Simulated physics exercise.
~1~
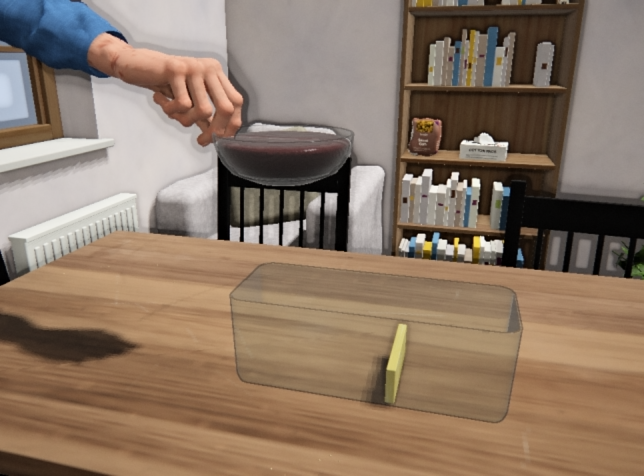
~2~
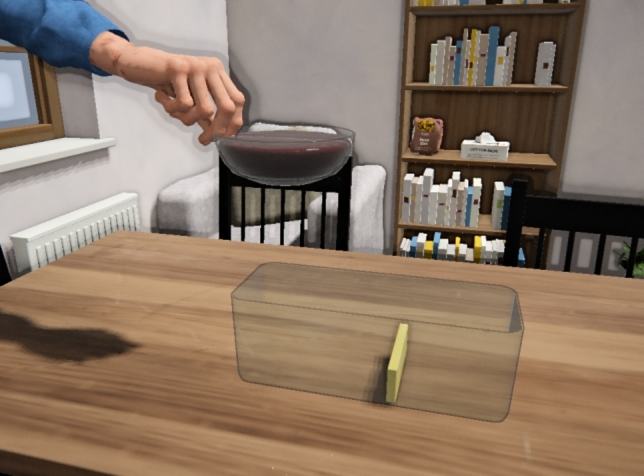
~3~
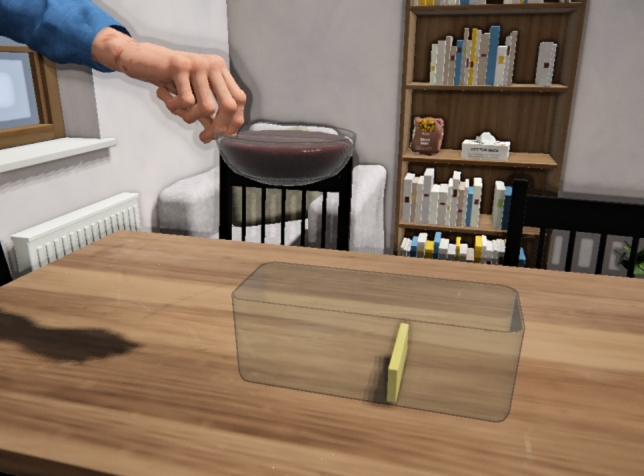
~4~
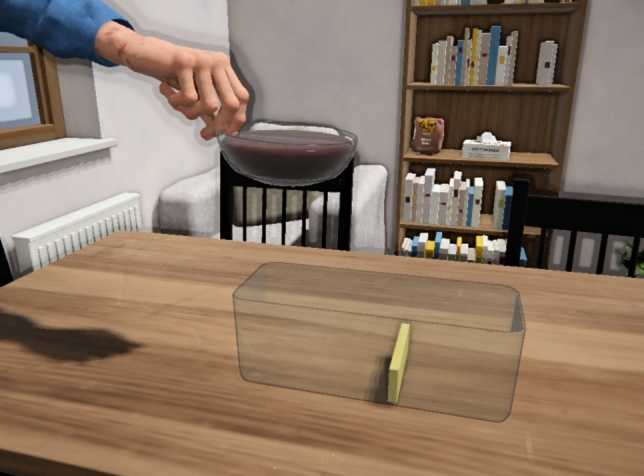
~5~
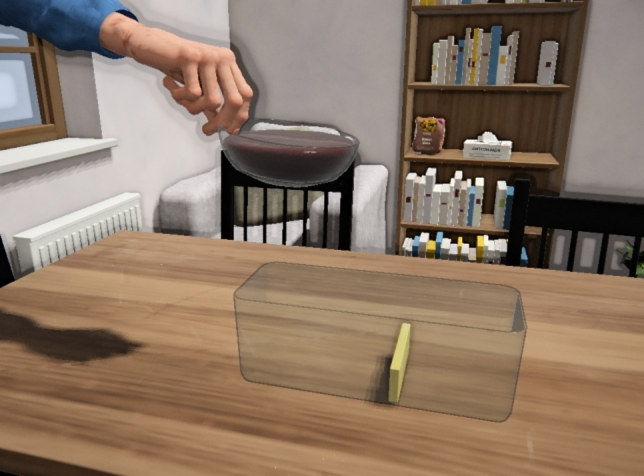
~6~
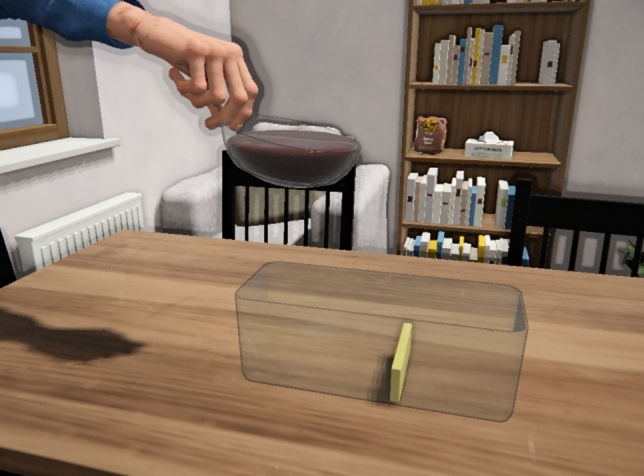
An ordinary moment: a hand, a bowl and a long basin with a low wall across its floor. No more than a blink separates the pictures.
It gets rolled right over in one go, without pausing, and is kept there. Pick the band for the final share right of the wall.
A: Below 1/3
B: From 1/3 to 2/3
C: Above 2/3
B, from 1/3 to 2/3.
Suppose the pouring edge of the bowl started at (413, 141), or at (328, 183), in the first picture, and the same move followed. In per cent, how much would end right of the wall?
Try one: 85 %; try two: 5 %.
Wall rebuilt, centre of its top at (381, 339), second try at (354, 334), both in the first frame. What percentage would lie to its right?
Respectively 70 and 85 per cent, approximately.
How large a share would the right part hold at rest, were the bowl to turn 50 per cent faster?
Close to 50 per cent.
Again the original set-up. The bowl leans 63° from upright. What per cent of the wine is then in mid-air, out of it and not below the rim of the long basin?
Around 40 %.
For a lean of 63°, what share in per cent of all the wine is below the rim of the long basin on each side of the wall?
5 per cent left, 30 per cent right.
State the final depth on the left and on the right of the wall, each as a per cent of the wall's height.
Left near 20; right near 60.
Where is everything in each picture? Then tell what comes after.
It leans 0°; its right rim is at (352, 137); the wine meets the walls at (225, 137) and (350, 142); the long basin's rim runs from (246, 280) to (518, 311); the wall's top is at (397, 346), in the first picture.
It leans 0°; its right rim is at (353, 137); the wine meets the walls at (226, 137) and (351, 142), in the second picture.
It leans 2°; its right rim is at (354, 139); the wine meets the walls at (227, 136) and (353, 143), in the third picture.
It leans 4°; its right rim is at (355, 142); the wine meets the walls at (229, 135) and (354, 144), in the fourth picture.
It leans 8°; its right rim is at (357, 146); the wine meets the walls at (231, 135) and (356, 144), in the fifth picture.
It leans 12°; its right rim is at (359, 151); the wine meets the walls at (235, 135) and (359, 148); 1 per cent is over the edge, in the sixth picture.
A moment on, the bowl is tipped part way and 24 per cent is still to pour, 7 is left of the wall and 28 right of it.
Next, the bowl is tipped on its side and 0 per cent is still to pour, 36 is left of the wall and 58 right of it.
Then the bowl is tipped right over and 0 per cent is still to pour, 38 is left of the wall and 58 right of it.
Later the bowl is tipped right over and 0 per cent is still to pour, 38 is left of the wall and 58 right of it.
In the end 38 per cent lies left of the wall, 58 right of it and 4 outside.
